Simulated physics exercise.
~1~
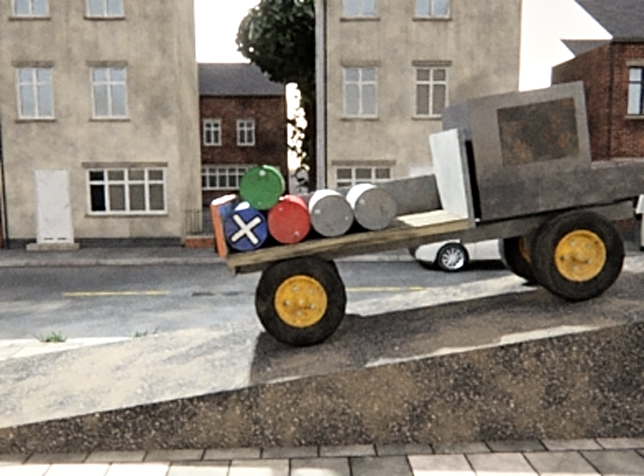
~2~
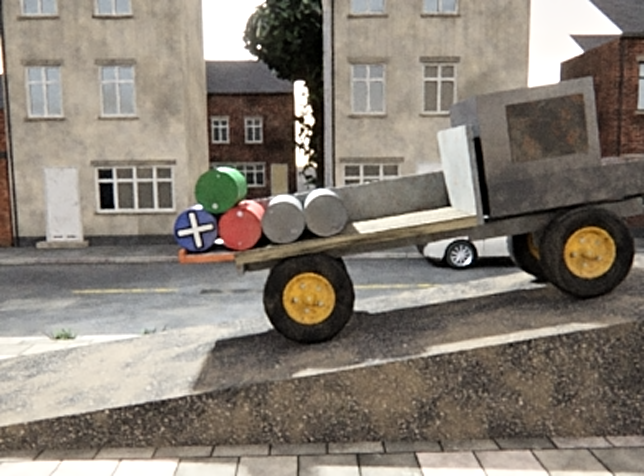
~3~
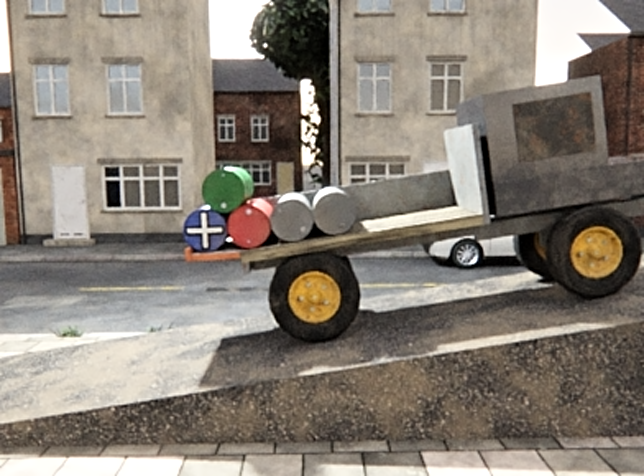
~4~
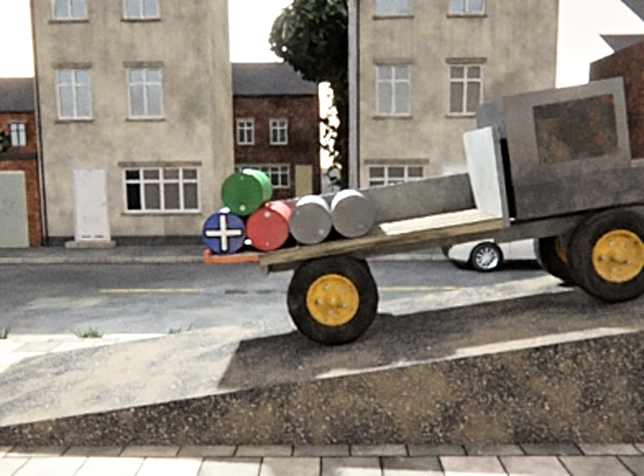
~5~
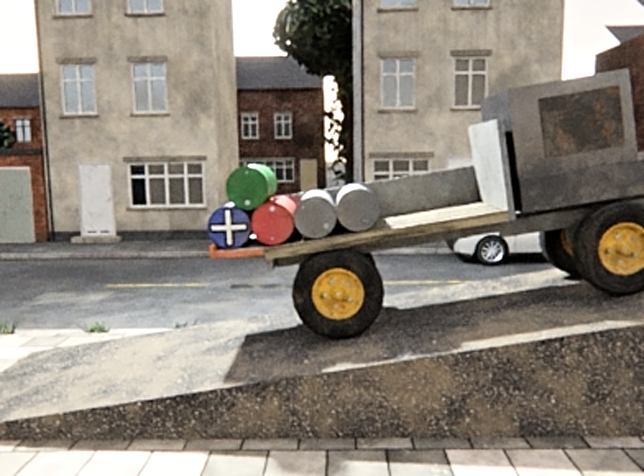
At first, a flatbed truck stands on a slope that falls to the left, with five drums packed against the upright tailgate at the low end of its bed. The tailgate swings down until it juts out nearly level behind the bed. The blue drum with the white cross rolls left onto it, and the red and grey drums shift left behind it. The green drum moves left too, staying on top of the blue and red ones. The view drifts slightly left while the load stays put. In the end, all five drums remain on the truck, none having fallen.
